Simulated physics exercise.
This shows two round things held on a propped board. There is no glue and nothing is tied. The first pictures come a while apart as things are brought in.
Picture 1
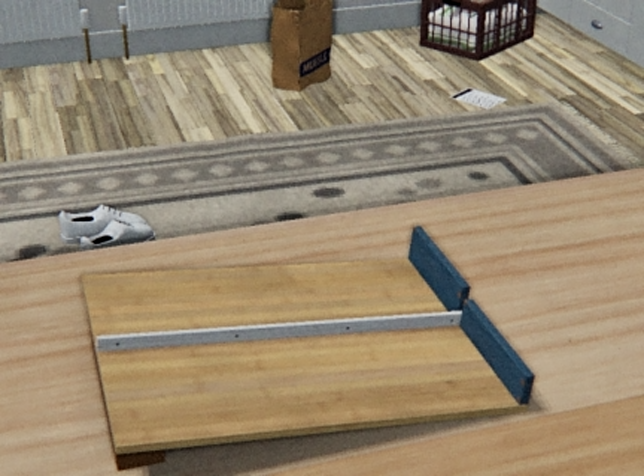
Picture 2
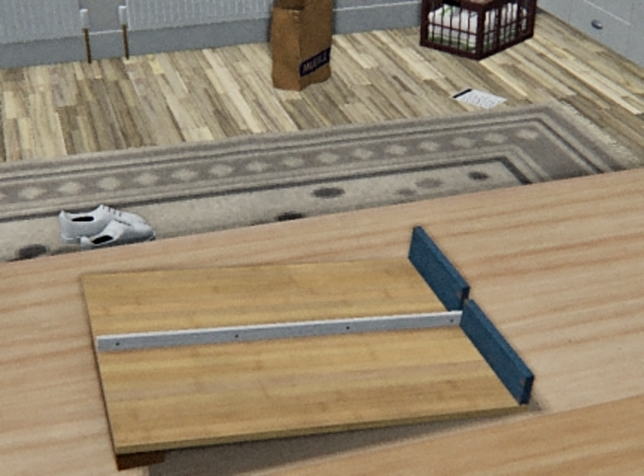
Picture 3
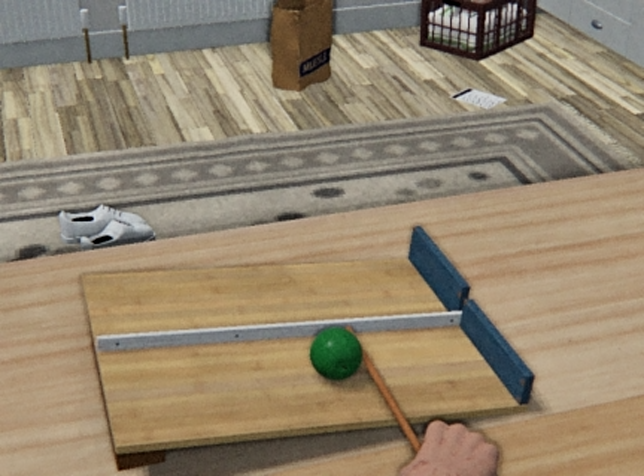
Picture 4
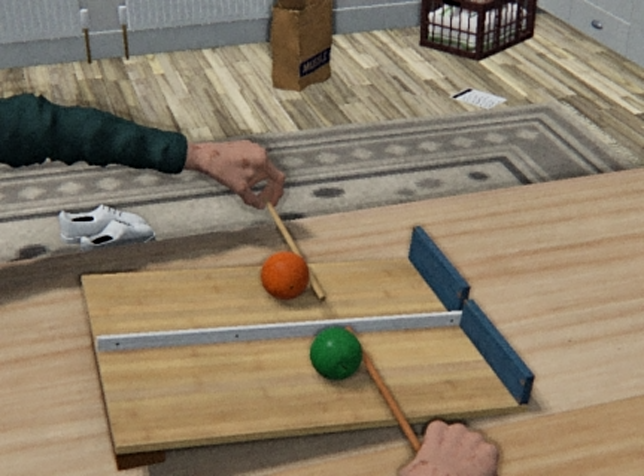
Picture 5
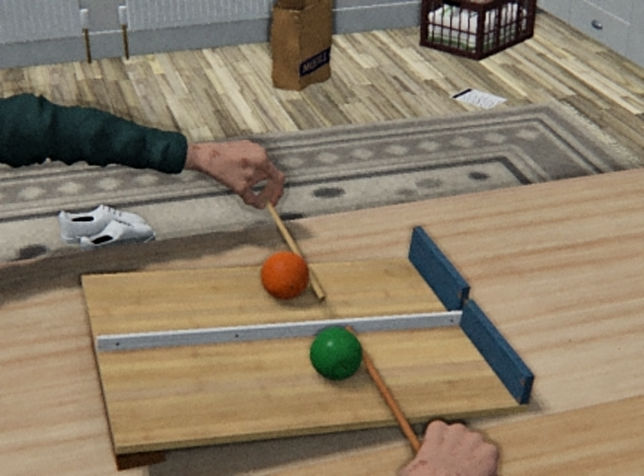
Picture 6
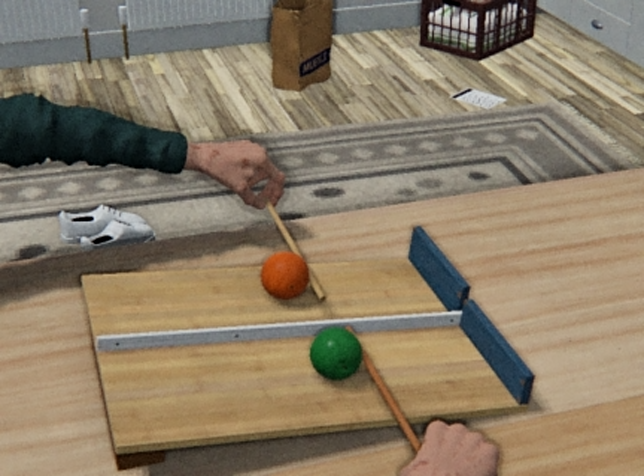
A hand set a green ball against a stick on a propped wooden board, then another hand held an orange ball with a second stick across the metal divider, and both stayed still.
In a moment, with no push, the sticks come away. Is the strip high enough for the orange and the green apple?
Outcome: The orange will be retained by the strip, the green apple will be retained by the strip.
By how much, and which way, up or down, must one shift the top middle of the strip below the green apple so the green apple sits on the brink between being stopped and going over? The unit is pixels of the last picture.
20 pixels or so, going down.
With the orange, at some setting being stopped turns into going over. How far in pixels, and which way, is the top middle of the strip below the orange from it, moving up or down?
Close to 28 pixels in the downward direction.
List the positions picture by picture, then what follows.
The first frame shows board (294, 322).
The second frame shows board (294, 322).
The third frame shows board (294, 322).
The fourth frame shows held back by the sticks; green apple (337, 354); board (294, 322).
The fifth frame shows held back by the sticks; orange (286, 276); board (294, 322).
The sixth frame shows held back by the sticks; orange (286, 276); green apple (337, 354); board (294, 322).
Then, 0.48 s later than the last frame, orange rolling on the board near (337, 274); green apple rolling on the board near (394, 350).
When it is over, the orange is held by the strip, near (412, 270); the green apple is held by the strip, near (469, 345).
